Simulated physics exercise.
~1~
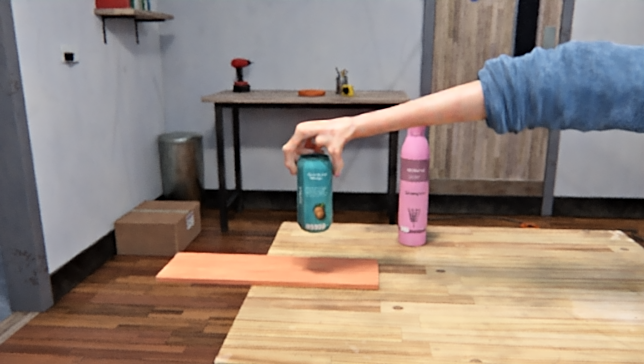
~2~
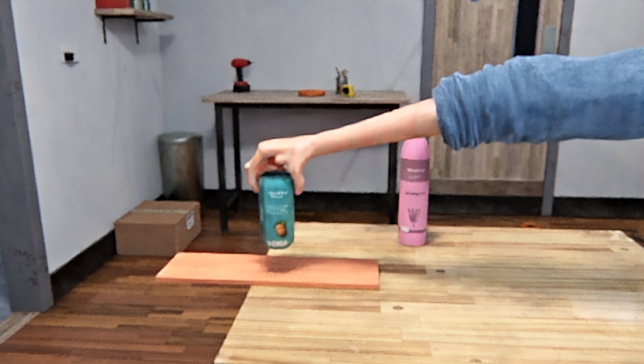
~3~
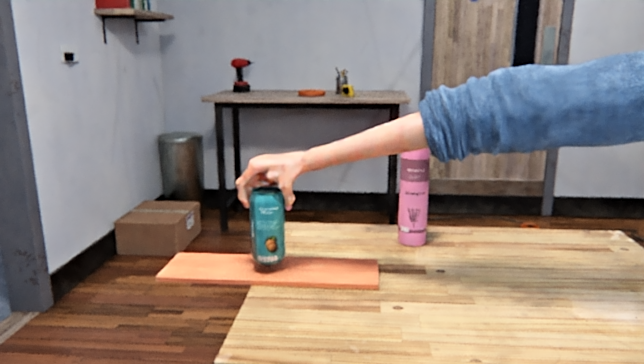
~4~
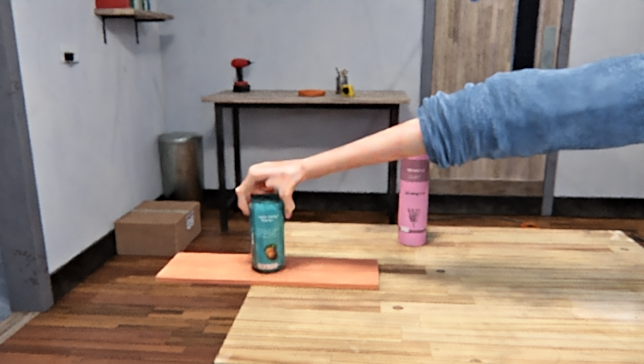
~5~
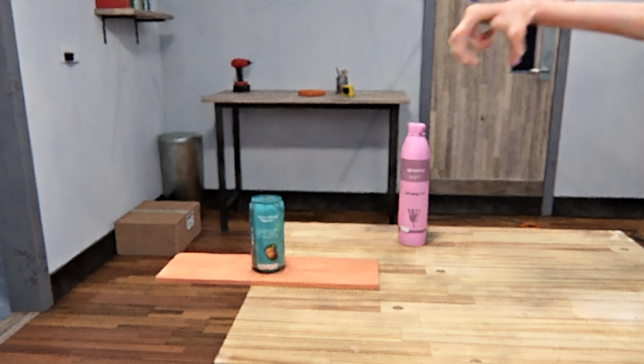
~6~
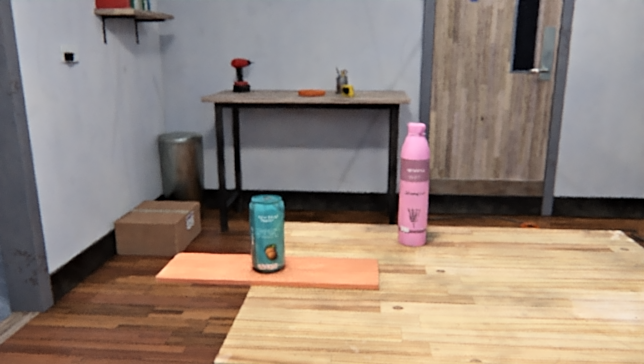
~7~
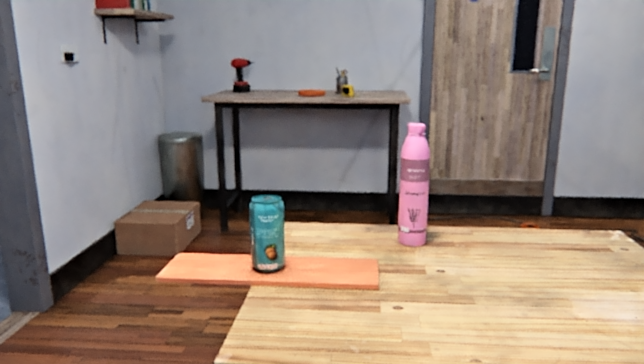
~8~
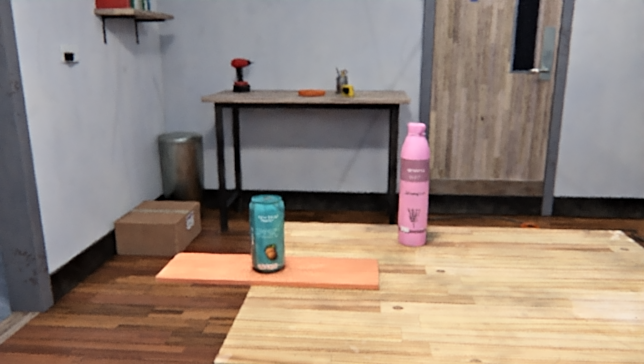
On a wooden table, a hand sets a turquoise can on an overhanging orange plank, which holds.
